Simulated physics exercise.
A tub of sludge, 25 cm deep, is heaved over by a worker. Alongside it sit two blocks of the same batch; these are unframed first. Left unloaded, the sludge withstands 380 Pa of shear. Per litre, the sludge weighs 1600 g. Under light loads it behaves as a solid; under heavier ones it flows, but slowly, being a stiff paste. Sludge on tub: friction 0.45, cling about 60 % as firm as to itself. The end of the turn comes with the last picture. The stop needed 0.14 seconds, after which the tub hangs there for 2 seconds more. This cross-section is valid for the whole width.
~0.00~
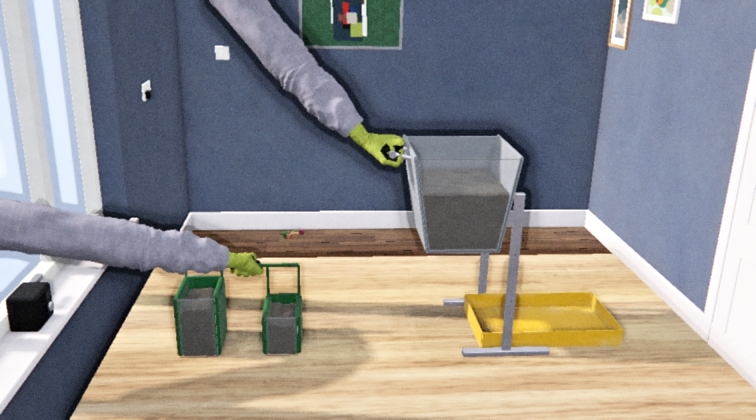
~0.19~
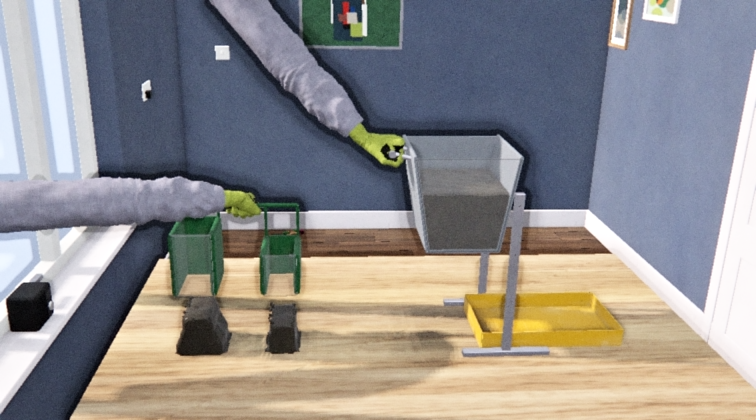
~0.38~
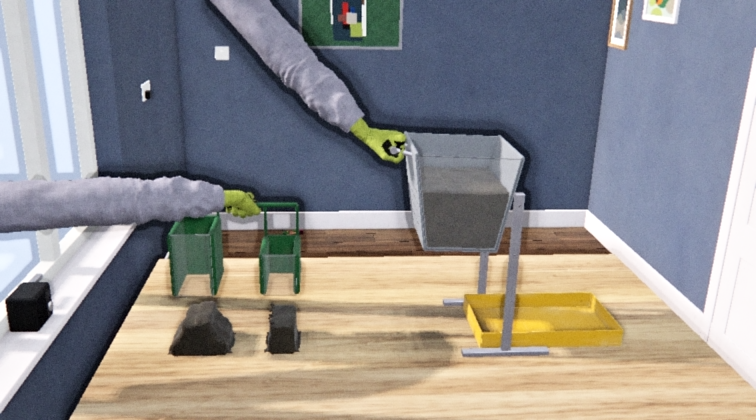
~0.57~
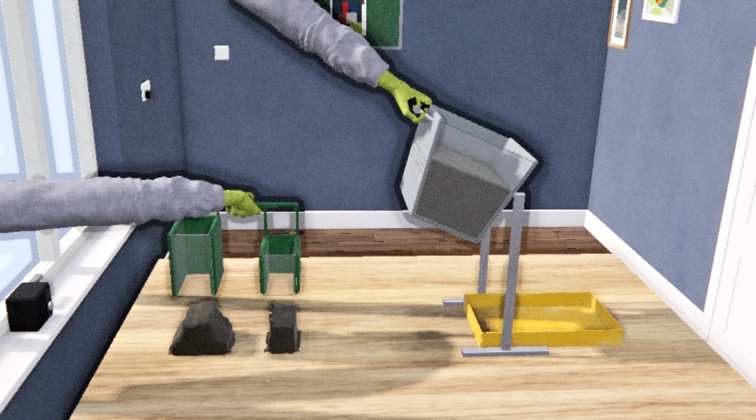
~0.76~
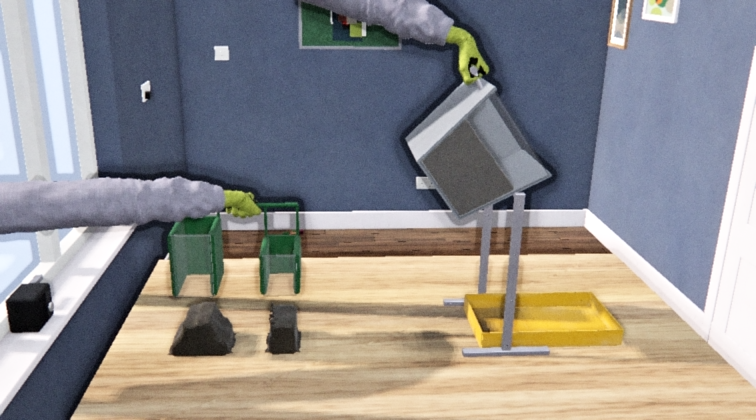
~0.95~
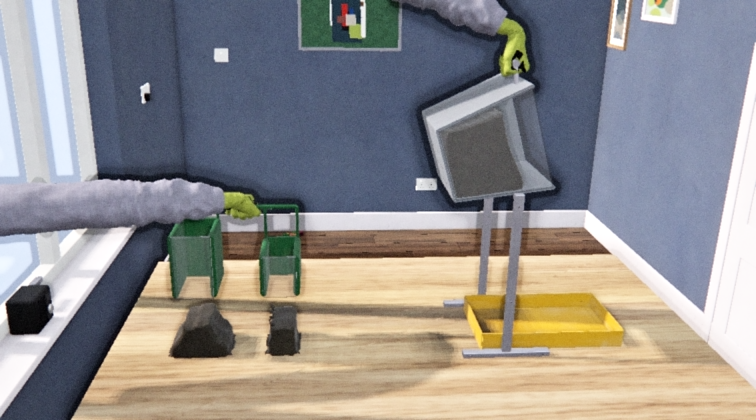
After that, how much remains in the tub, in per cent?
Roughly 93 per cent remains in the tub.
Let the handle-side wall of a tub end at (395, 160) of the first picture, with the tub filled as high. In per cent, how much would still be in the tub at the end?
Close to 65 per cent would still be in the tub.
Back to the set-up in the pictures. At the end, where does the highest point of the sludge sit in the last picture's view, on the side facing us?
Peak location: Approx. (477, 143).
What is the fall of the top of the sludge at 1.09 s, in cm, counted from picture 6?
I reckon it's close to 4 cm.
After 1.09 s, the tub is at 73 degrees and holds 100 %.
After 1.26 s, the tub is at 73 degrees and holds 97 %.
After 1.43 s, the tub is at 73 degrees and holds 95 %.
After 1.60 s, the tub is at 73 degrees and holds 94 %.
After 2.95 s, at the end, the tub is at 73 degrees and holds 93 %.
